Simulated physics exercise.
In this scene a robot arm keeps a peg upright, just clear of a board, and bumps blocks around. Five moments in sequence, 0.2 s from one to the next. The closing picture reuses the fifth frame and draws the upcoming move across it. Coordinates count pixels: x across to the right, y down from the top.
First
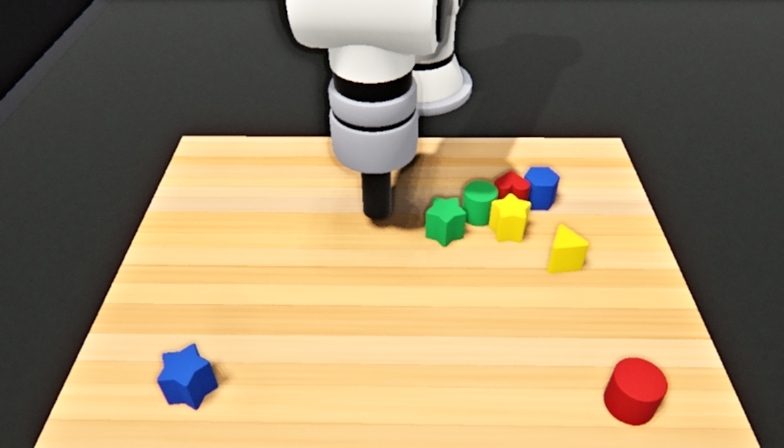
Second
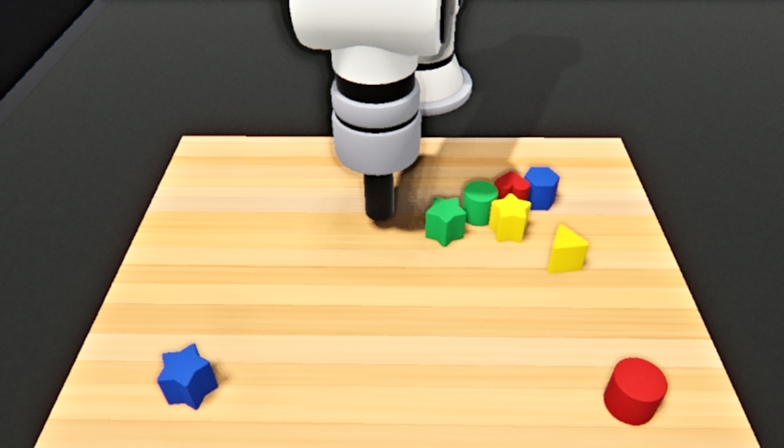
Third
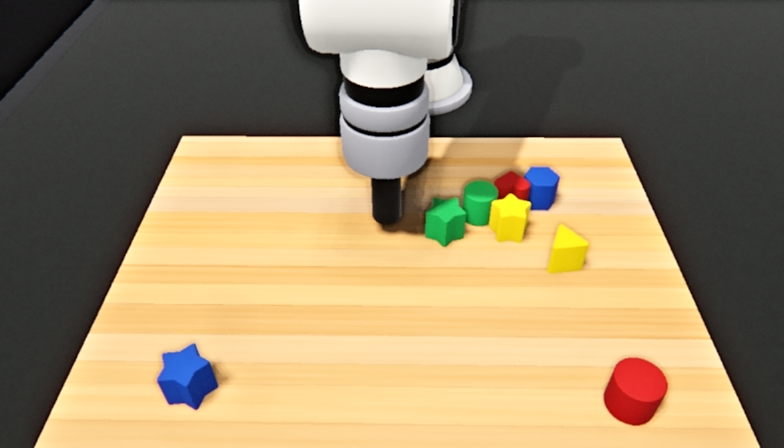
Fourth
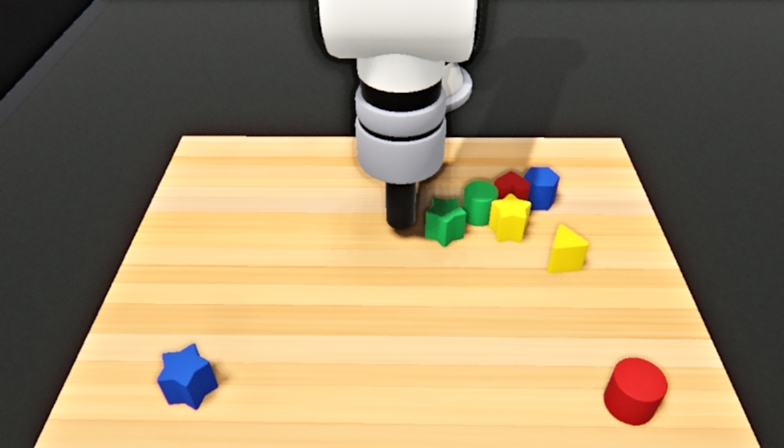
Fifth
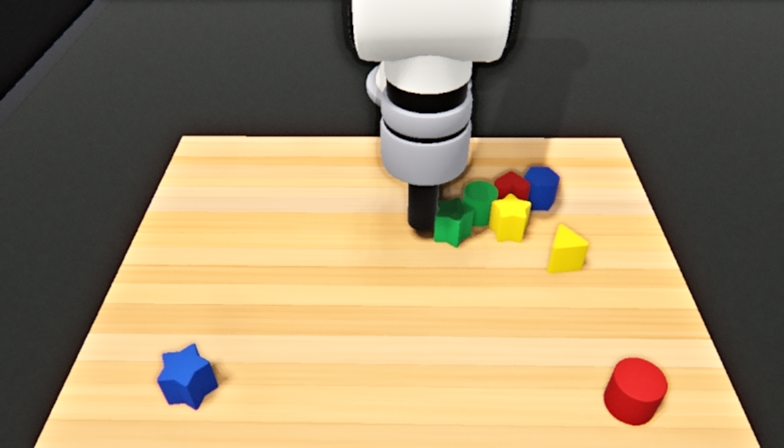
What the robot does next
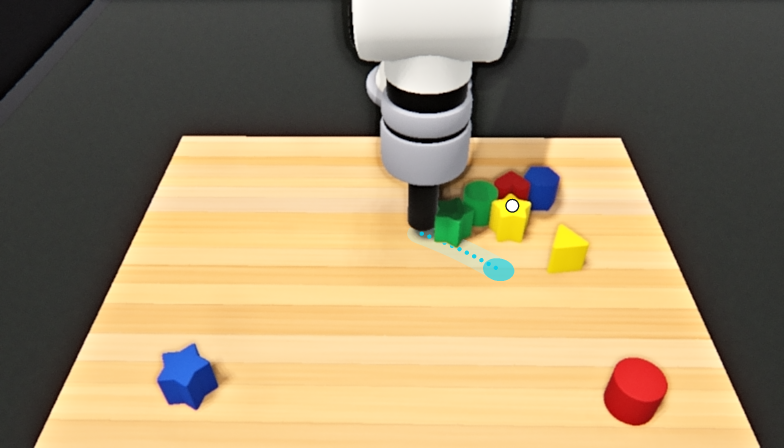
A white and grey robot arm with a black peg reaches over a pale wooden board on a dark surface, seen from above at a fixed angle. Green, yellow, red and blue blocks cluster at the upper right beside a yellow triangle, with a blue star lower left and a red cylinder lower right. The peg slides right and nudges the green star slightly rightward, while the other blocks stay still.
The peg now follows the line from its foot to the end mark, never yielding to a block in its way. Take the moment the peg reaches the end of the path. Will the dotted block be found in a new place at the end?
Yes.
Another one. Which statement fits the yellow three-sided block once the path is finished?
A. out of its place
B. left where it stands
The correct letter is B.
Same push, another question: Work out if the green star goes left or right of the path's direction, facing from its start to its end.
It shifts to the left.
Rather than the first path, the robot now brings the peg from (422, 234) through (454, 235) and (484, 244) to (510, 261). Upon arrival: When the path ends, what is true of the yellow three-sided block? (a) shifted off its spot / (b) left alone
b
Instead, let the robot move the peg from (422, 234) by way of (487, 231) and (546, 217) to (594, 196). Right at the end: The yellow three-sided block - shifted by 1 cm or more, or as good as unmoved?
It is still on its spot.
The line goes from (422, 234) by way of (460, 250) to (499, 269); the dot is on the yellow star.
What follows on the original path. Halfway along, peg (462, 238); green star (486, 211), turned 45° anticlockwise; green disc (485, 189); red heart-shaped block (514, 179); yellow star (516, 205).
At the end, peg (501, 257); green star (492, 214), turned 70° anticlockwise; green disc (485, 189); red heart-shaped block (514, 179); yellow star (520, 202); yellow three-sided block unmoved.
